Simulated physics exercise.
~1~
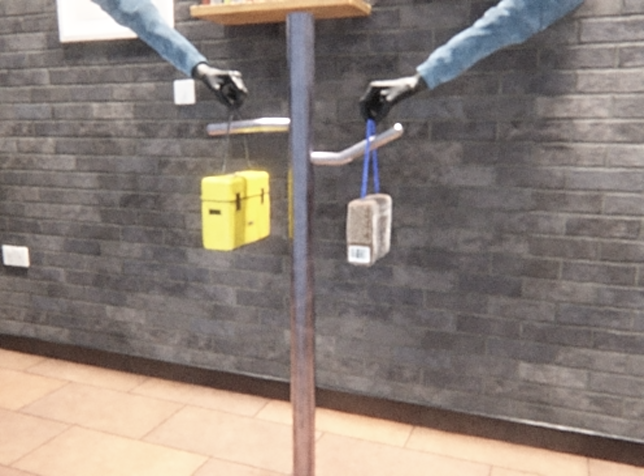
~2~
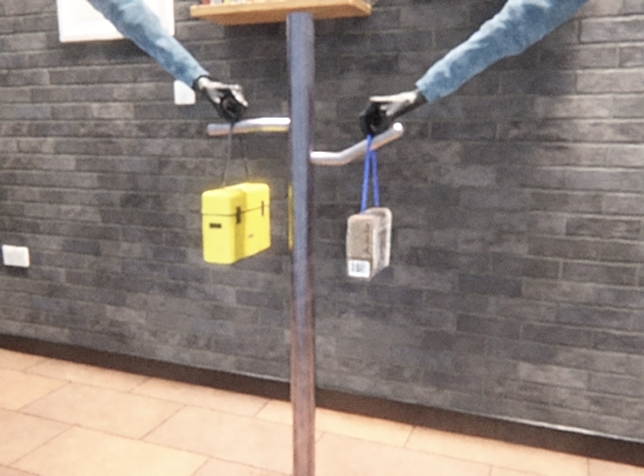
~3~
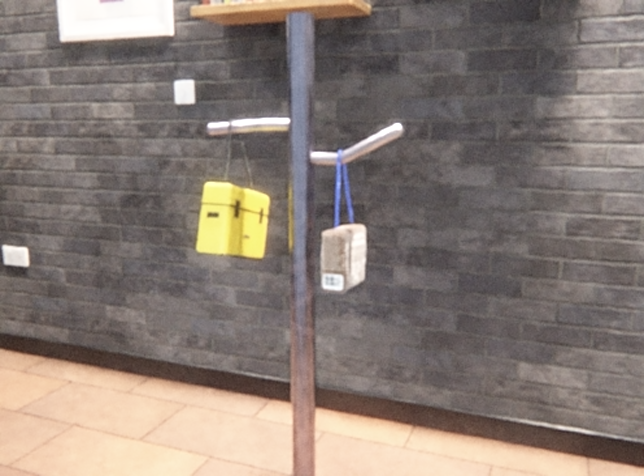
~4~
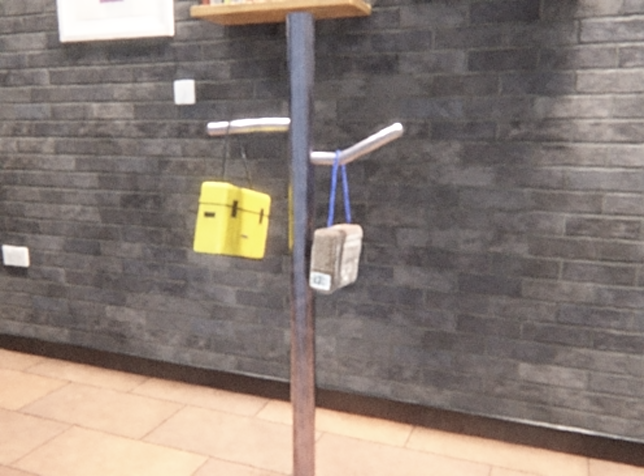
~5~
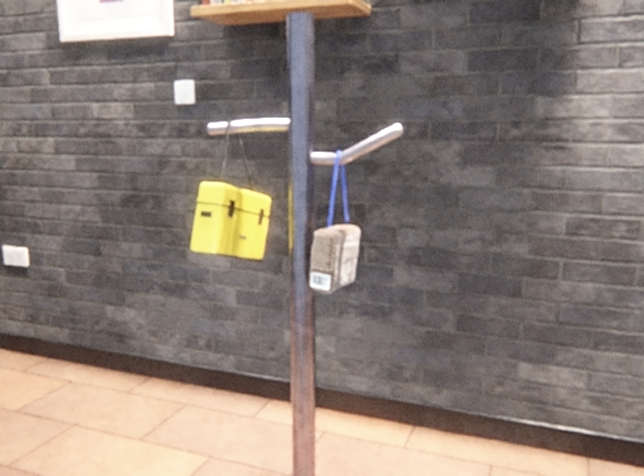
Two black-gloved hands lowered a yellow case and a brown pouch by their loops onto the metal pegs of a post, then let go; the pouch slid left toward the post, and both ended up hanging, the case slightly tilted.
